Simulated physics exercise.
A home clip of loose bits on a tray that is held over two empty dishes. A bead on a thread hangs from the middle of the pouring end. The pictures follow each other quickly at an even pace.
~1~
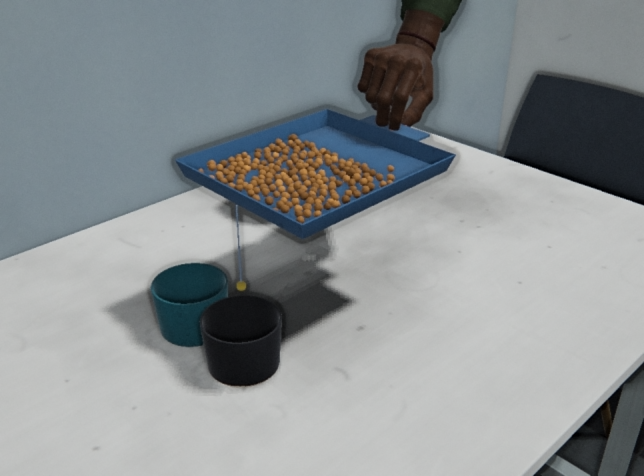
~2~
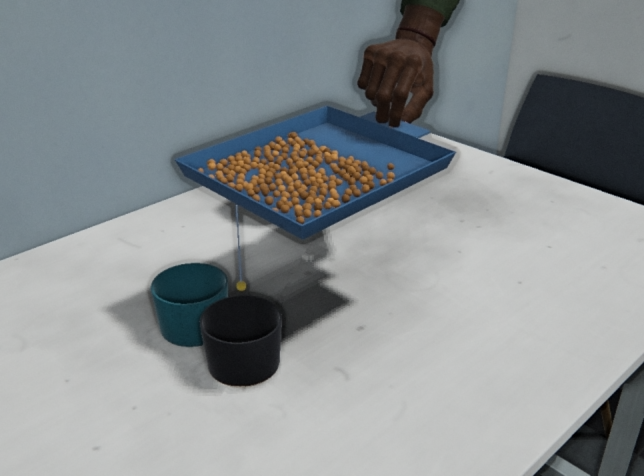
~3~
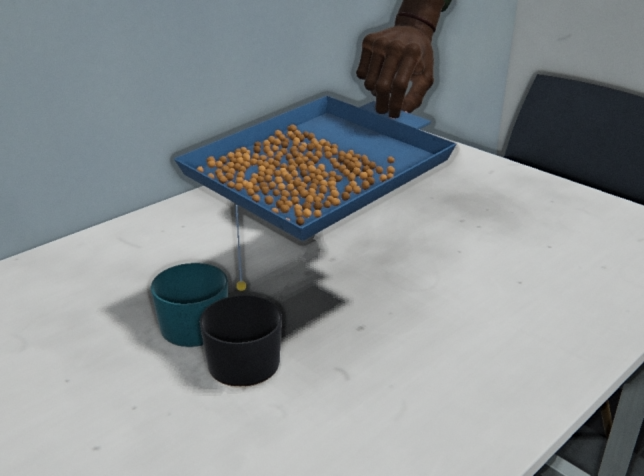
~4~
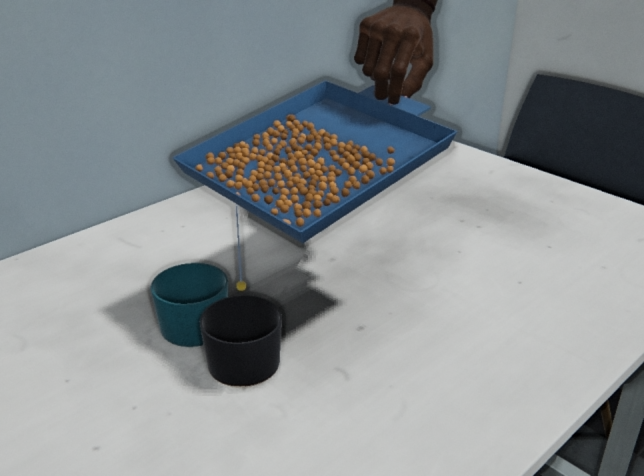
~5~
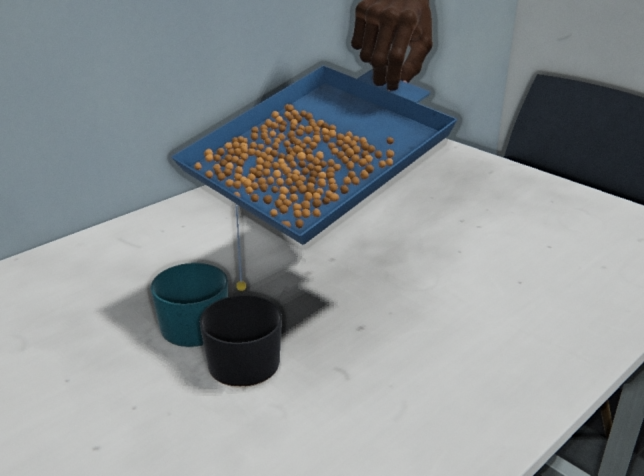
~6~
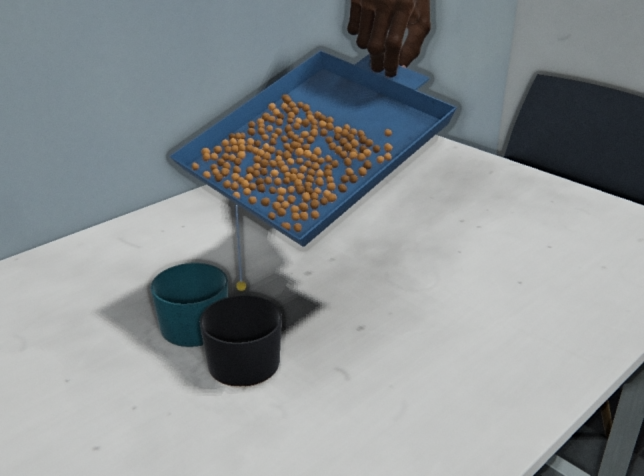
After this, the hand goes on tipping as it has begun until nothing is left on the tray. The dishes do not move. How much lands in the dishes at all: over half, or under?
In the dishes lies only the smaller part of it.
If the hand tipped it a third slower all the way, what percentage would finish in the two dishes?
It comes to 30 per cent or so.
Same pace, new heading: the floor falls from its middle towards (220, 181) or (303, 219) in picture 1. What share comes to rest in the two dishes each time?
Near 60 % and 20 %.
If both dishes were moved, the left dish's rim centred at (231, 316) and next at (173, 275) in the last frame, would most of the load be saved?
The first try: The larger part. The second: Below a half.
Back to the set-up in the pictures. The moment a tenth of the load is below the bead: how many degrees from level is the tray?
At about 95°.
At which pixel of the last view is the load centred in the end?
At about (247, 395).
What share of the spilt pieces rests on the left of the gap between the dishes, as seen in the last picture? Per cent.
Close to 30 per cent.
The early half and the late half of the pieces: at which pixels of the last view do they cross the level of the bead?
At about (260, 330), then at (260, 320).
Just after the last frame, tray tipped steeply; almost all on the tray; just a few outside both; just a few in the air.
A moment on, tray tipped past a quarter turn; just a few on the tray; roughly a quarter in the right dish; roughly half outside both; roughly a quarter in the air.
Further on, tray tipped past a quarter turn; roughly a quarter in the right dish; the larger part outside both.
When it is over, tray tipped past a quarter turn; roughly a quarter in the right dish; not one in the left dish; the larger part outside both.
